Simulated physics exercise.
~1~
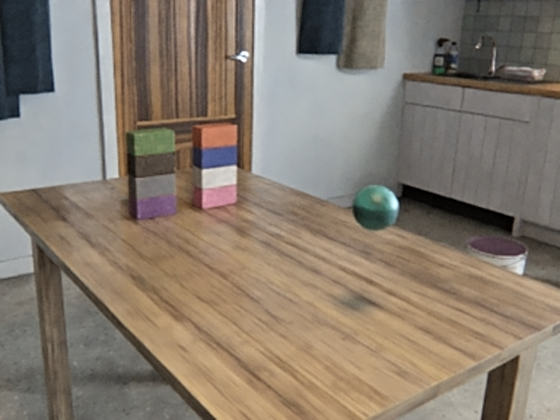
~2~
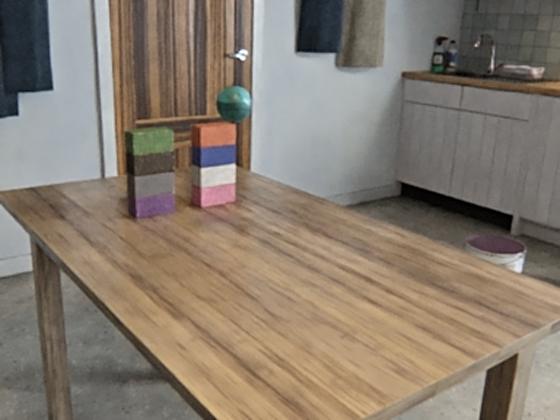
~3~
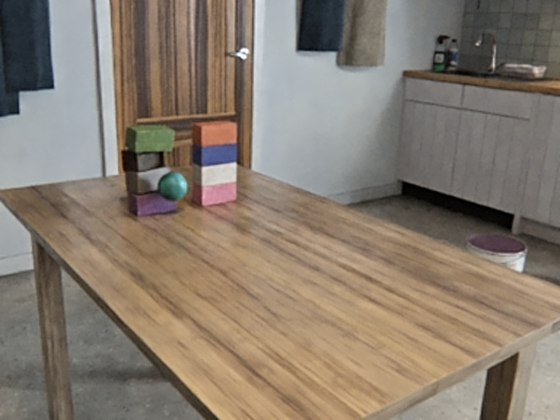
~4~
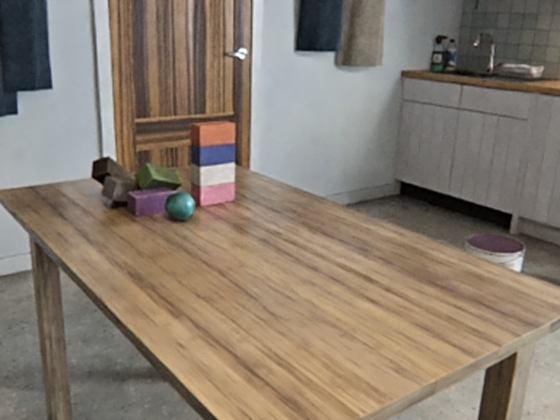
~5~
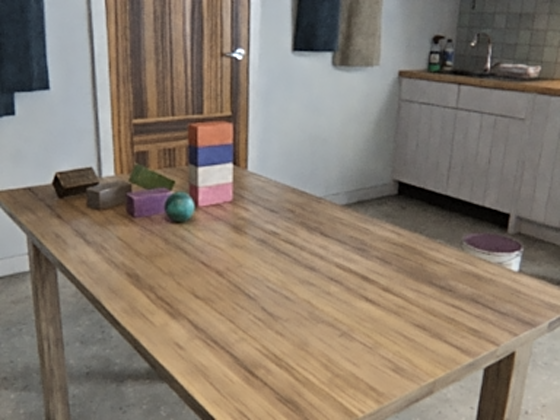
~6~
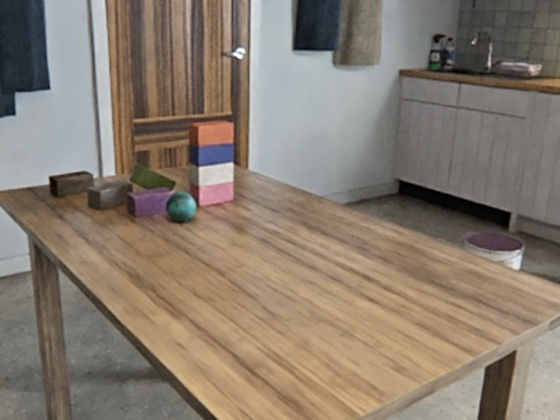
Turquoise ball flying into the left of two block stacks on a wooden table, toppling it while the right stack stays standing.
